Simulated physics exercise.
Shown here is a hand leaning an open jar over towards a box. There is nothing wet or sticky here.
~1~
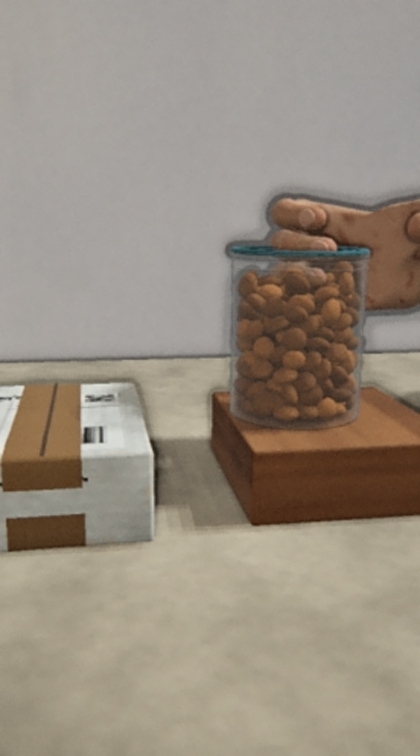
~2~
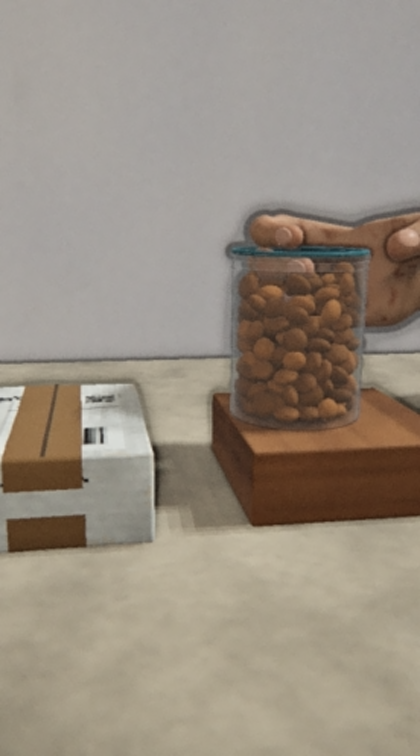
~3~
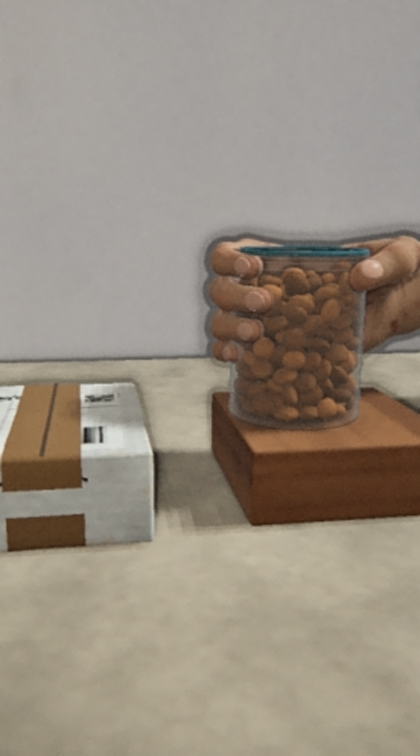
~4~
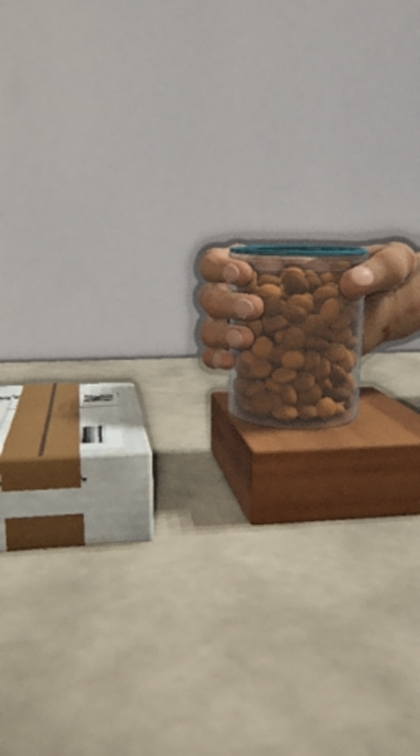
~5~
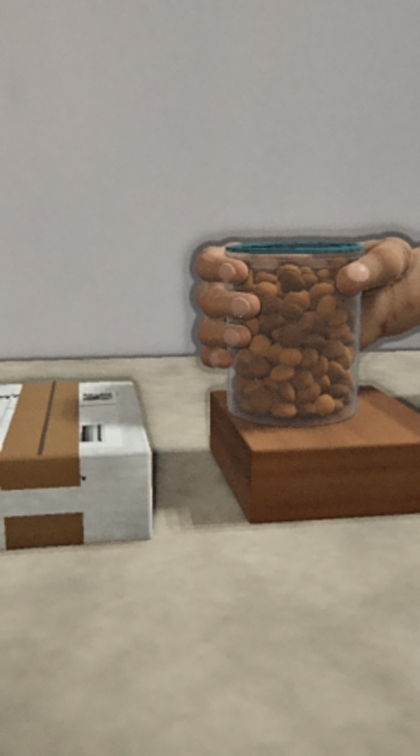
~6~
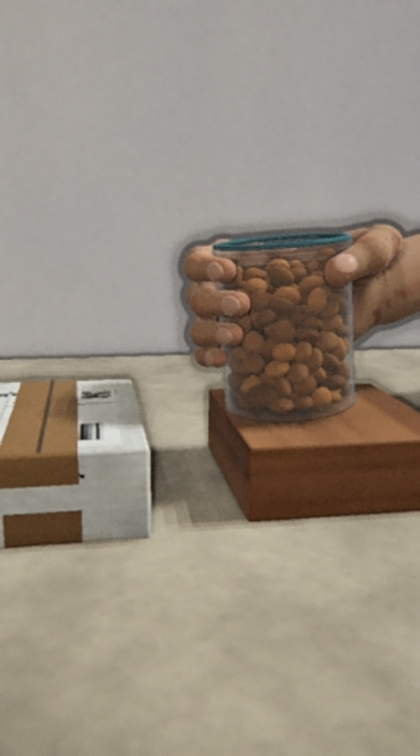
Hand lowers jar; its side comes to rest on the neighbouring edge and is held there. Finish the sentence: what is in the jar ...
... falls out, at least partly.
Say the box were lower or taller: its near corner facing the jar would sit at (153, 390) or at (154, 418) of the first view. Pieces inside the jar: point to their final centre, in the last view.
(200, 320), then (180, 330).
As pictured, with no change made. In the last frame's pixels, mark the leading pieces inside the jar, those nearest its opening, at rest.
(66, 372).
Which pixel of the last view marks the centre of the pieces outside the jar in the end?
Roughly at (38, 406).
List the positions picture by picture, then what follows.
In the first frame, jar near (296, 332), nearly full of bits of cat kibble; box near (52, 454), its top about level with the jar's foot.
In the second frame, jar near (297, 333), upright; rim near (236, 252); top of the contents near (293, 304).
In the third frame, jar near (296, 332), upright; rim near (235, 251); box near (52, 454).
In the fourth frame, jar near (295, 332), upright; rim near (234, 251); top of the contents near (292, 303).
In the fifth frame, jar near (293, 329), upright; rim near (230, 249); box near (50, 452).
In the sixth frame, jar near (286, 323), leaning 5°; rim near (217, 248); box near (49, 451), its top about level with the jar's foot.
Then, 0.66 s on from there, the jar leans 32°; everything is still inside.
Then, 1.36 s on from there, the jar leans 61°; everything is still inside.
Then, 2.20 s on from there, the jar rests on the box at 83°; a stray few of the bits of cat kibble out of it.
In the end, the jar rests on the box at 83°; a small part of the bits of cat kibble out of it.
